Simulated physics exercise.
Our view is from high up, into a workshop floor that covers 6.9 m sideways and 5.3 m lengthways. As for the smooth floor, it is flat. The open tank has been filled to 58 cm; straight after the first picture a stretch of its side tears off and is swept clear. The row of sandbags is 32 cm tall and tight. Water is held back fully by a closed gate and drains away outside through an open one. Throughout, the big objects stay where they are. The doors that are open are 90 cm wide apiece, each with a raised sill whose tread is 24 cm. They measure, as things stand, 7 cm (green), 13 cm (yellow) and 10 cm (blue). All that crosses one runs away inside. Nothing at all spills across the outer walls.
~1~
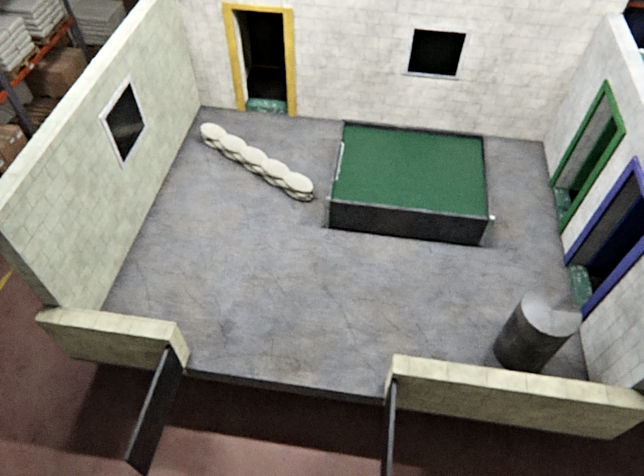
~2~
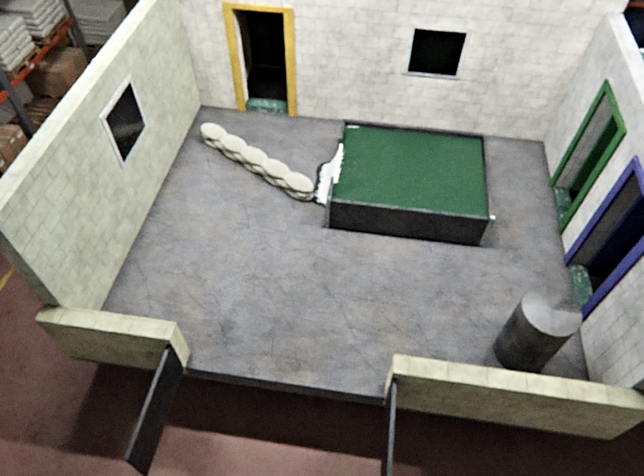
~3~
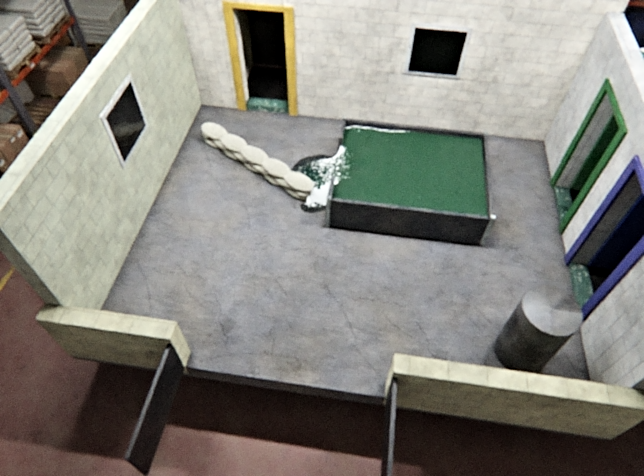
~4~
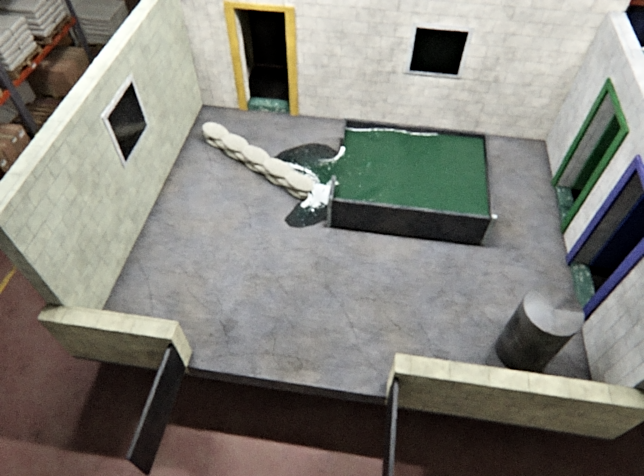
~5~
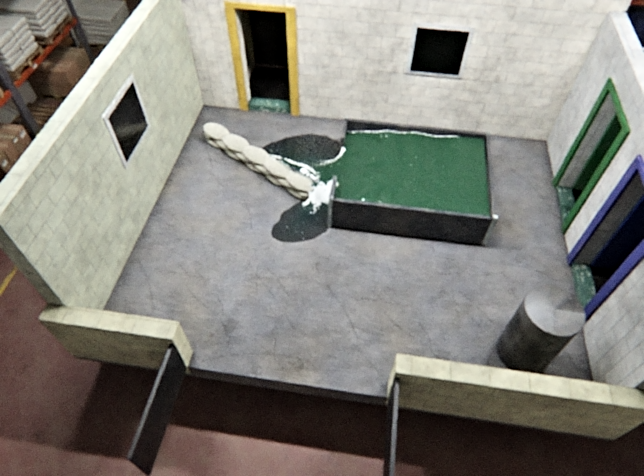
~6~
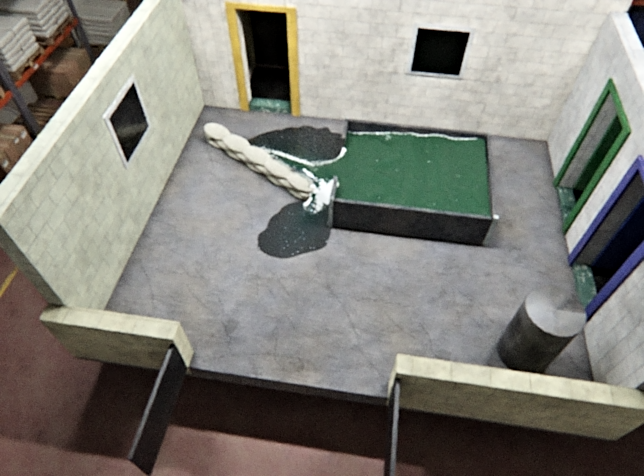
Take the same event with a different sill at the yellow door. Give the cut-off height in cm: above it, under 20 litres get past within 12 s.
The cut-off is roughly 25 cm.
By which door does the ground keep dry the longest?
The blue one.
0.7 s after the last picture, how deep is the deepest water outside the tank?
46 cm.
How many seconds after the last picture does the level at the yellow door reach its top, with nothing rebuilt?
Crest at t of about 1.8 s.
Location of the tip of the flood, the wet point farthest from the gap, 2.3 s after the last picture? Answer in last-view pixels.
At about (129, 341).
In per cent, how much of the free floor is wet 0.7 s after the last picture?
Some 20 per cent is wet.
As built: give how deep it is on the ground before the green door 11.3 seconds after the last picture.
It works out to about 6.0 centimetres deep.
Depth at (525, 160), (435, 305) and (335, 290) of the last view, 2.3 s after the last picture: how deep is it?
Close to 0, 0 and 1 cm deep.
Then, 0.7 s after the last picture water covers 20 % of the floor, deepest (46 cm) near (318, 192); 8 cm at the yellow door, 1 litre in over its 13 cm sill.
Then, 2.3 s after the last picture water covers 45 % of the floor, deepest (37 cm) near (204, 107); 25 cm at the yellow door, 115 litres in over its 13 cm sill.
Then, 11.3 s after the last picture water covers 90 % of the floor, deepest (12 cm) near (201, 113); 11 cm at the yellow door, 272 litres in over its 13 cm sill.
At the yellow door as built, the water peaked near 27 cm, 1.9 s after the last picture.
With a sill of 23 cm, 35 litres would have come in within the 12 s; with 27 cm, 7 litres. So under 20 litres takes about 25 cm.
